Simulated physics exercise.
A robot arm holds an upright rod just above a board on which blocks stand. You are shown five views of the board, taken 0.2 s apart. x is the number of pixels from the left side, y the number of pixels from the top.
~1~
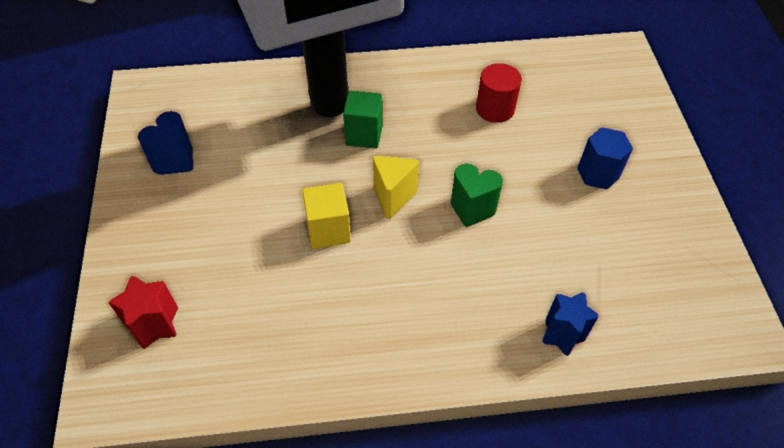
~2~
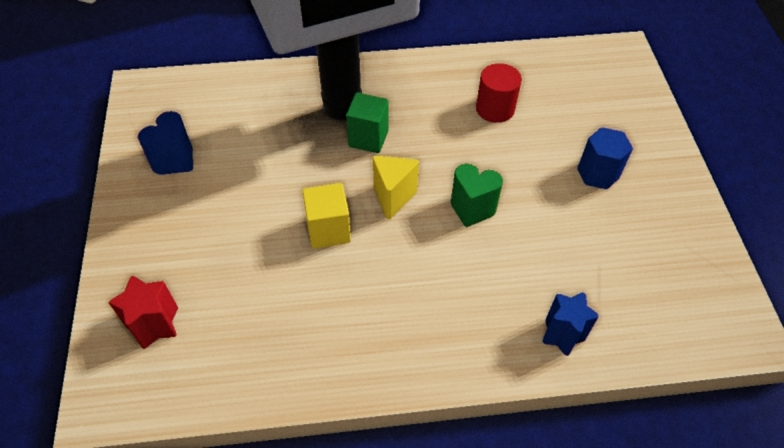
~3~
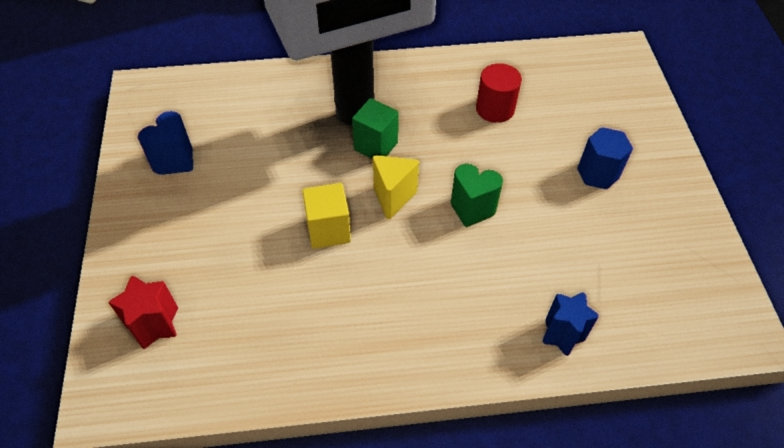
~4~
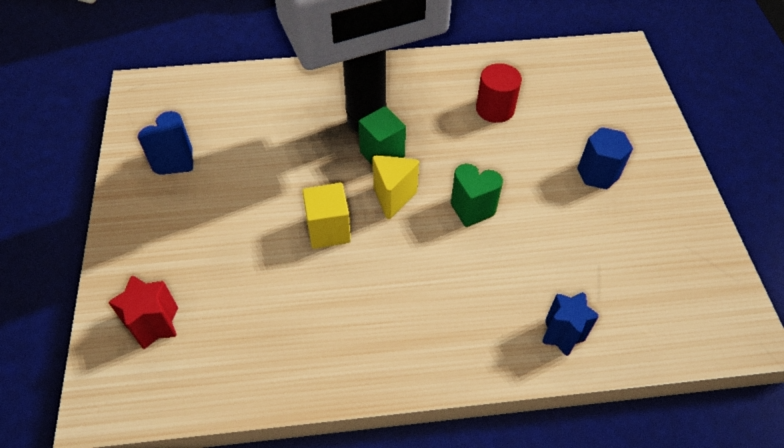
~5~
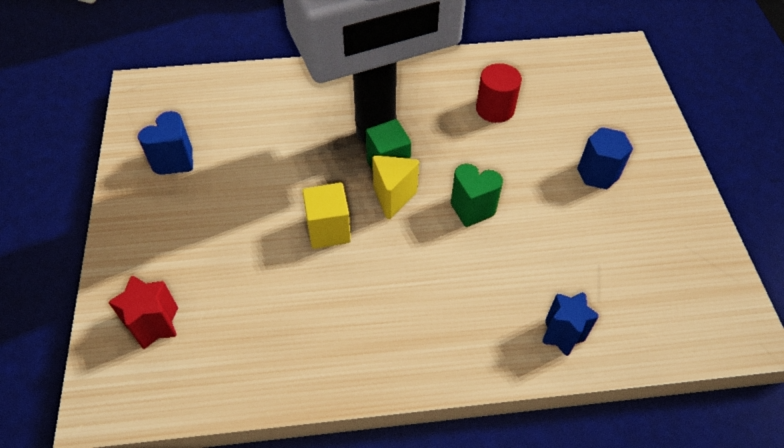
On a wooden board scattered with colored blocks, a robot arm's dark rod pushed the green cube right and toward the viewer, bringing it close behind the yellow triangle while the other blocks stayed put.
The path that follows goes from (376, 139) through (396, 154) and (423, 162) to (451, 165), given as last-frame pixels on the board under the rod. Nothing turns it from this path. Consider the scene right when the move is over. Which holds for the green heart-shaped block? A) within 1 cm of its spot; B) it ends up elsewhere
A.
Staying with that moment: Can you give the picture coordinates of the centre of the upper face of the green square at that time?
Around pixel (406, 159).
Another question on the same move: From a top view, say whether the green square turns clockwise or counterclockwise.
It twists with the clock when seen from above.
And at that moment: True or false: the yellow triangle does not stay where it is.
True
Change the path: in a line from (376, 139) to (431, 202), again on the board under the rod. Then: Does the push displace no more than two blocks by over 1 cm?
Yes, that is what happens.
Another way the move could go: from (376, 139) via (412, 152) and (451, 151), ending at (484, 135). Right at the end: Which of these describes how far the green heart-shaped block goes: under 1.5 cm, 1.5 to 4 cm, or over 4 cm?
Travel: Within 1.5 cm.
On the path given first. Halfway along, rod at (411, 153); green square at (406, 159), turned 40° clockwise; yellow triangle at (396, 185).
At the end, rod at (452, 158); green square at (406, 159), turned 40° clockwise; yellow triangle at (396, 185); green heart-shaped block unmoved.
